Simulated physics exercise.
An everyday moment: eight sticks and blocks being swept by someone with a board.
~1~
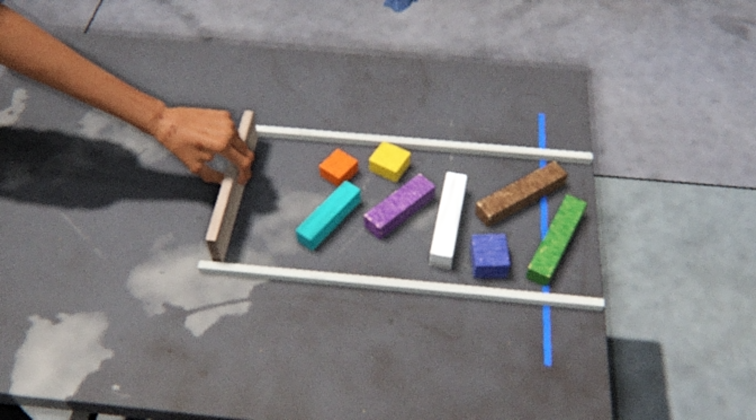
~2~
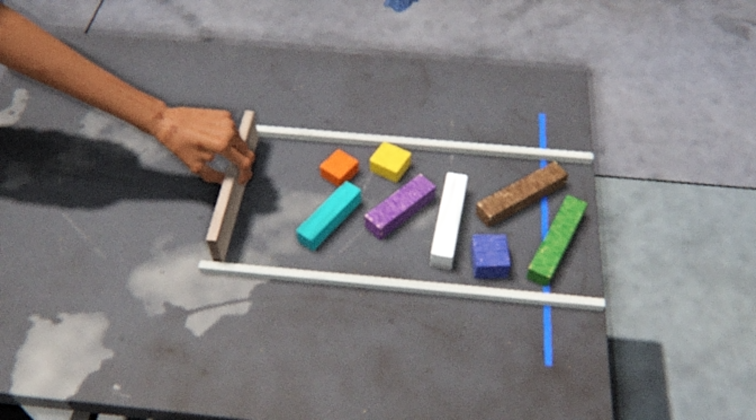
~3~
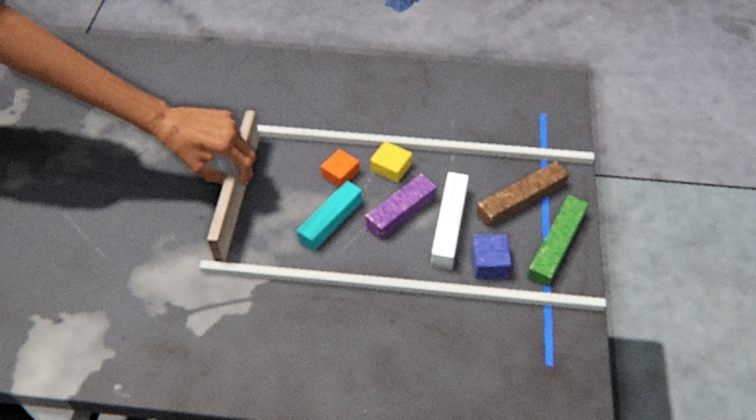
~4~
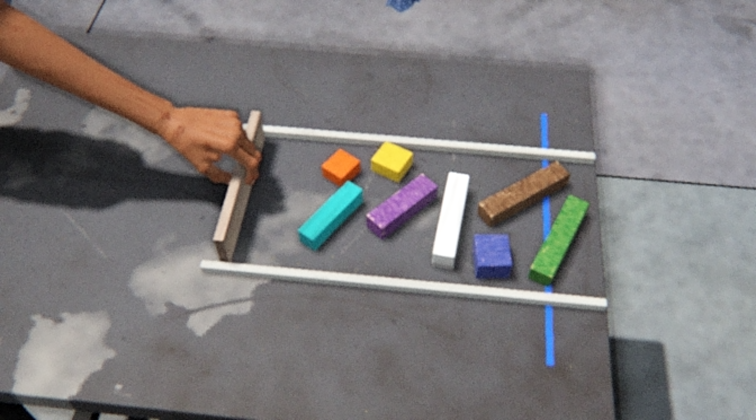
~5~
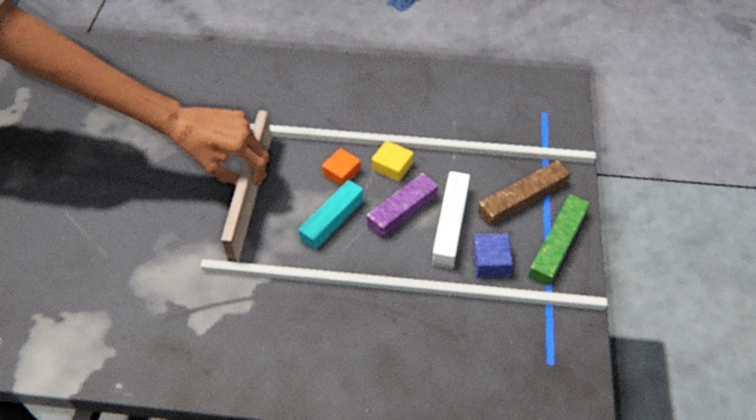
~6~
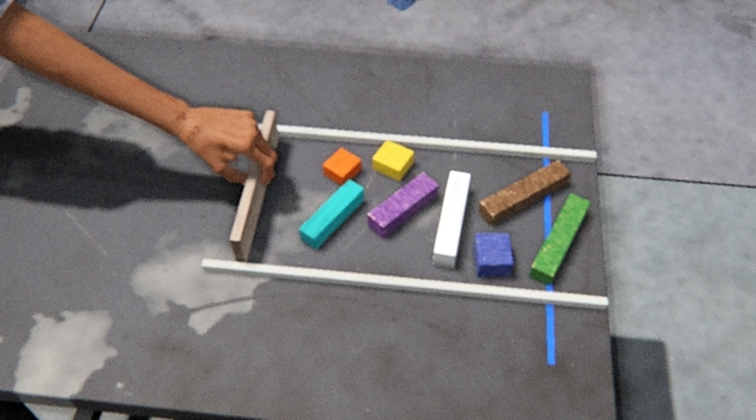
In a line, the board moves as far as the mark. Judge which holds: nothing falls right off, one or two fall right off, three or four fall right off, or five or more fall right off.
Three or four fall right off.
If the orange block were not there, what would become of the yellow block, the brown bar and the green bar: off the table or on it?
The yellow block stays put; the brown bar comes off; the green bar comes off.
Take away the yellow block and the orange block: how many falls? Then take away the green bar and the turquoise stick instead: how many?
The counts: 3 and 1.
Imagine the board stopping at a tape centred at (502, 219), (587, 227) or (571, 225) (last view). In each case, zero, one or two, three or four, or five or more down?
Taking the three tapes one at a time, the answers are just one or two, then five or over, then more than four.
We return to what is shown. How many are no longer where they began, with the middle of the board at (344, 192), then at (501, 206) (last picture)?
At the first spot 3, then 8.
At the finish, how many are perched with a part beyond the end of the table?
I'd put it at 1.
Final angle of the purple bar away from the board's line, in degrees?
It measures close to 5 degrees.
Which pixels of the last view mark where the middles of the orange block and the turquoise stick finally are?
The orange block stops around (561, 182); the turquoise stick around (559, 235).
A little later, none off yet; green bar at rest near (561, 238); brown bar at rest near (525, 192); blue block at rest near (493, 255).
Next, none off yet; green bar at rest near (561, 238); brown bar shifted a little near (539, 192); blue block moving near (504, 259).
Later still, none off yet; green bar tilted a little near (615, 245); brown bar shifted about its own width near (587, 196); blue block shifted well along near (586, 269).
When it is over, the number that fall off is three or four; down, white stick, blue block, brown bar and green bar.
